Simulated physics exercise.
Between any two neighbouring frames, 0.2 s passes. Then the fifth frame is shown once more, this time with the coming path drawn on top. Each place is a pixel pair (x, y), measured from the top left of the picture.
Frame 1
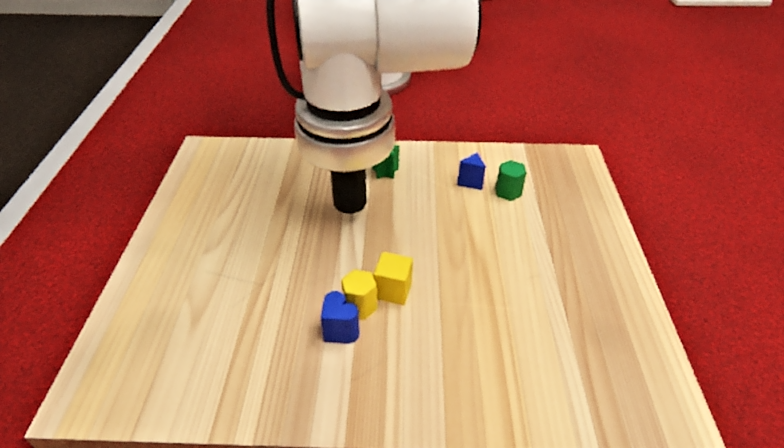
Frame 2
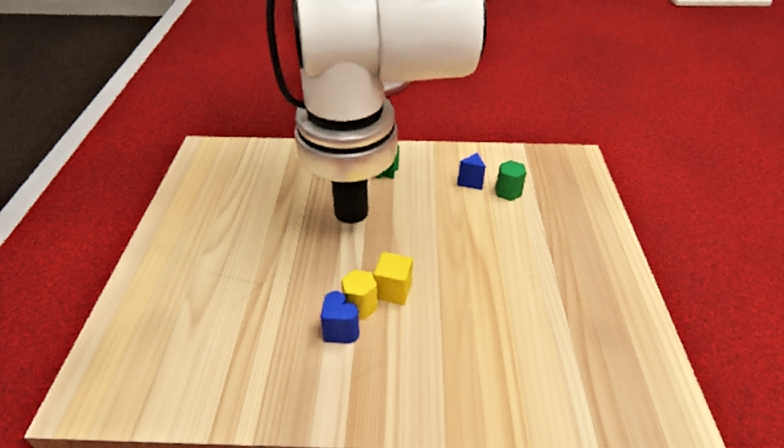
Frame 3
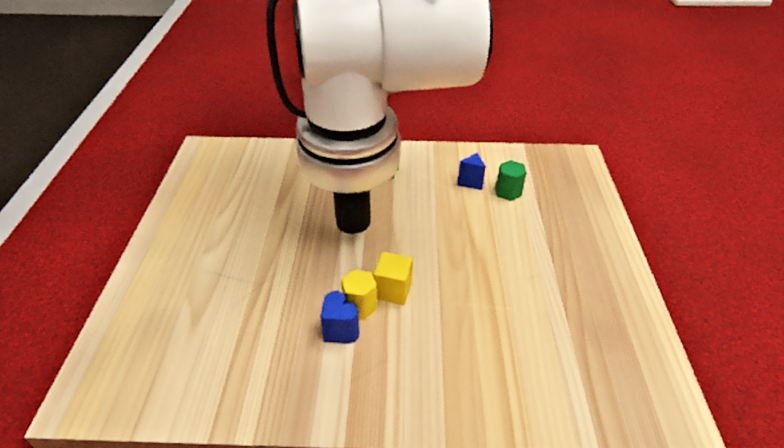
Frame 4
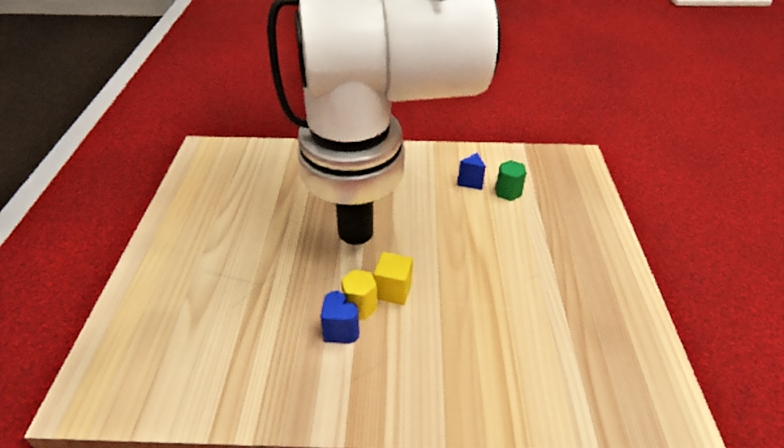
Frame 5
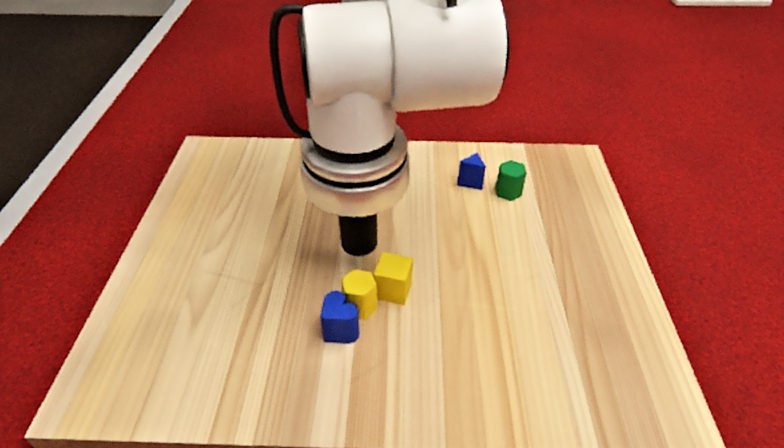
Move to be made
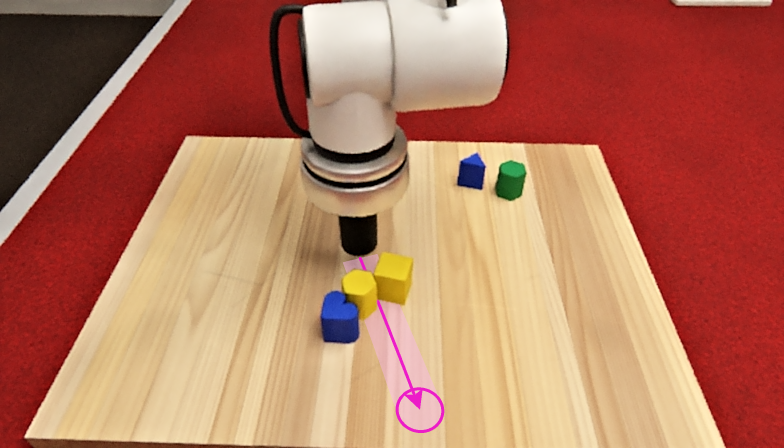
A robot arm moves its black rod steadily closer to still yellow and blue blocks.
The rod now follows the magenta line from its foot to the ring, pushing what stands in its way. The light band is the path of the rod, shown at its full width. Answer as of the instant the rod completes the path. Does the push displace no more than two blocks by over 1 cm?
Going by the path, no.
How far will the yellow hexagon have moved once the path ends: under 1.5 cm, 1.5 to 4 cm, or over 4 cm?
Once the path is done, the yellow hexagon lies more than 4 cm from its present place.
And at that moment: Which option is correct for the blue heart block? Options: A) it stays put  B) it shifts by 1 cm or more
My answer is option B.
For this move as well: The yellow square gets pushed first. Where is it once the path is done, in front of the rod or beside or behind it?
The rod has lost it.
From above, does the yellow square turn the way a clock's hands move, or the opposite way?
It twists against the clock when seen from above.
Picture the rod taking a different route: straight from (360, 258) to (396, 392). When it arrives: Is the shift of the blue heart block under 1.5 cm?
Final answer: No.
Path on the board, in a line from (360, 258) to (420, 410).
What follows on the original path. One third of the way, rod at (377, 287); blue heart block at (332, 314); yellow hexagon at (360, 303), turned 25° clockwise; yellow square at (414, 279), turned 15° anticlockwise.
Two thirds of the way, rod at (398, 338); blue heart block at (328, 322), turned 50° clockwise; yellow hexagon at (360, 338), turned 110° clockwise; yellow square at (419, 281), turned 30° anticlockwise.
At the end, rod at (421, 397); blue heart block at (328, 322), turned 50° clockwise; yellow hexagon at (360, 339), turned 115° clockwise; yellow square at (419, 281), turned 30° anticlockwise.
